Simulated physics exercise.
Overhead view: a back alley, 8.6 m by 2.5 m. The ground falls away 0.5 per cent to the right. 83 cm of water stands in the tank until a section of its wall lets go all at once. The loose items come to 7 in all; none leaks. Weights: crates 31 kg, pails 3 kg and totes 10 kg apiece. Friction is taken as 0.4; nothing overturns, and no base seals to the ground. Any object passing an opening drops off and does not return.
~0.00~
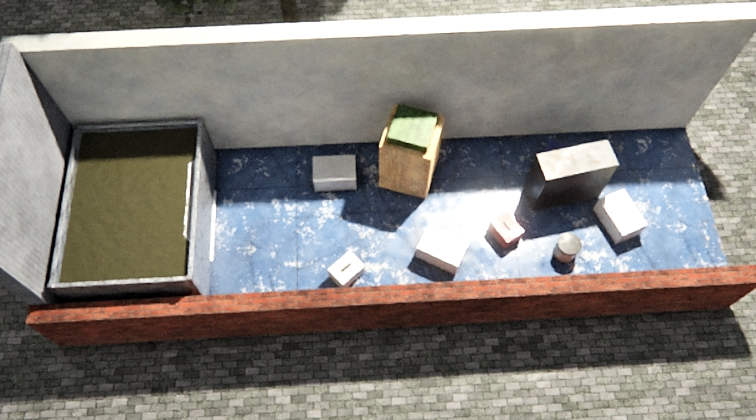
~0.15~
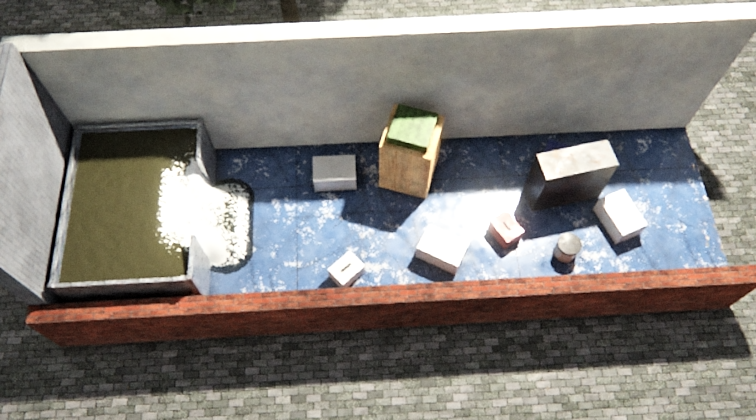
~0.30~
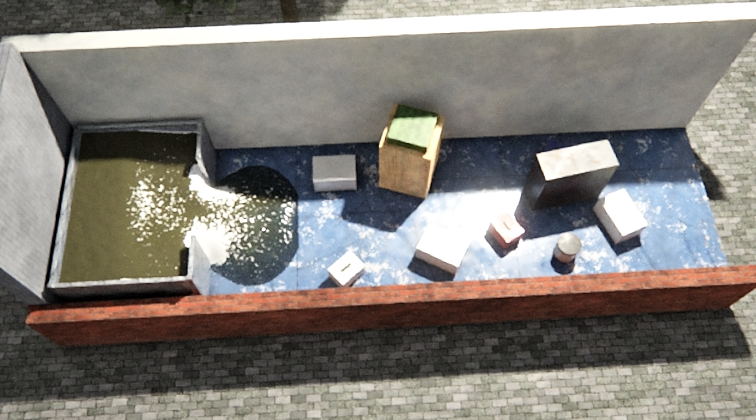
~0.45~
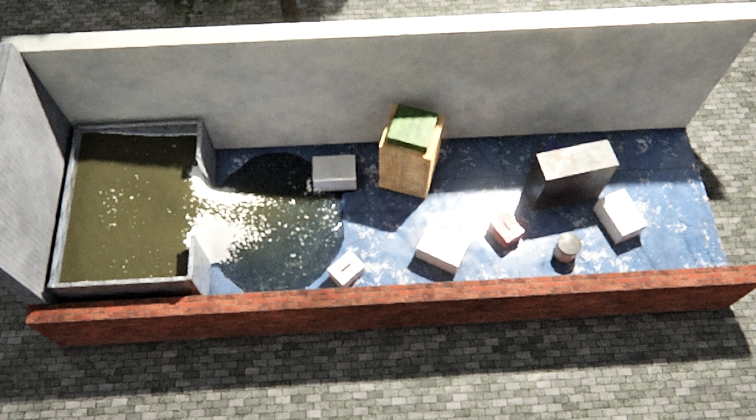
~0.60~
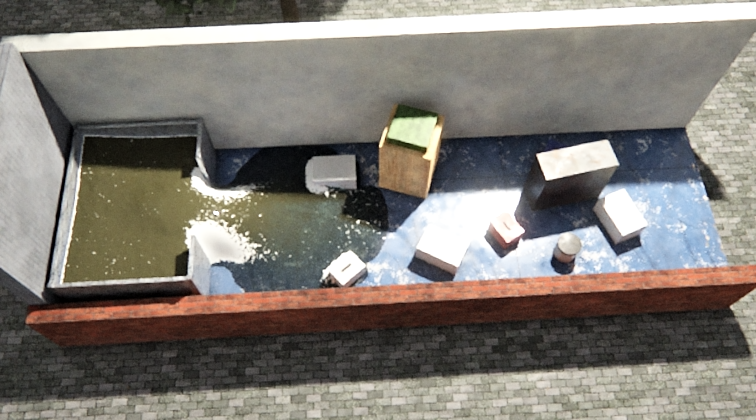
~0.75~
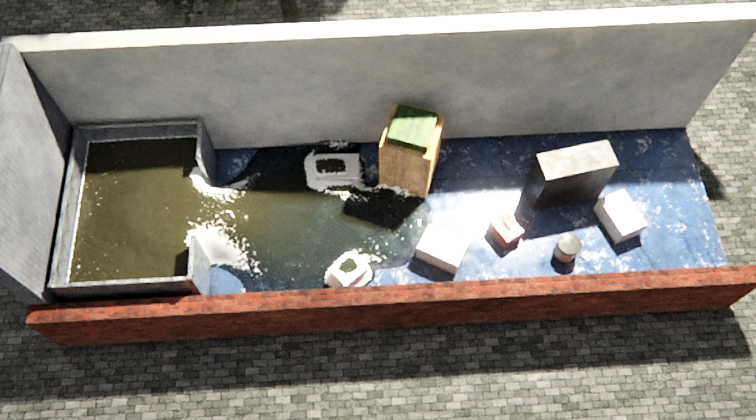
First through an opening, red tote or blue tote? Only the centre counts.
The red one gets out first.
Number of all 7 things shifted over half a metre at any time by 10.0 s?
Counting them up, I find 7.
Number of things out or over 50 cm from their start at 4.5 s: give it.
At that moment it comes to 6.
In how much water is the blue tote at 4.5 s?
5 cm or so.
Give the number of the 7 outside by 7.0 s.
By that moment the number is 5.
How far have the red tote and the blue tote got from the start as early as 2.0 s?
Shifts: Around 140 and 0 cm.
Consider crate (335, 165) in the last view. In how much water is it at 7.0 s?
8 cm.
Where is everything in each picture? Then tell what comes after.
The first picture shows the red tote at (507, 226), on the bottom; the blue tote at (554, 153), on the bottom; 3.4 m2 under water; 0 of 7 have shifted.
The second picture shows the red tote at (507, 226) rests on the ground; the blue tote at (554, 153), on the bottom; 4.1 m2 under water; 0 of 7 have shifted.
The third picture shows the red tote at (507, 226), on the bottom; the blue tote at (554, 153), on the bottom; water covers 5.2 m2; 0 of 7 have shifted.
The fourth picture shows the red tote at (507, 226), on the bottom; the blue tote at (554, 153), on the bottom; 6.5 m2 under water; 0 of 7 have shifted.
The fifth picture shows the red tote at (507, 226), on the bottom; the blue tote at (554, 153), on the bottom; 7.7 m2 under water; 0 of 7 have shifted.
The sixth picture shows the red tote at (507, 226) rests on the ground; the blue tote at (554, 153), on the bottom; water covers 8.8 m2; 2 of 7 have shifted.
After 2.0 s the red tote is near (609, 248), 1.4 m from its start, afloat; the blue tote is near (555, 153), 0.0 m from its start, aground; 0 of 7 are out; 4 afloat.
After 4.5 s the red tote has gone out (at 2.6 s); the blue tote is near (609, 158), 0.8 m from its start, aground; 5 of 7 are out; 1 afloat.
After 7.0 s the red tote has gone out (at 2.6 s); the blue tote is near (609, 158), 0.8 m from its start, aground; 5 of 7 are out; 0 afloat.
After 10.0 s the red tote has gone out (at 2.6 s); the blue tote is near (609, 158), 0.8 m from its start, aground; 5 of 7 are out; 0 afloat.
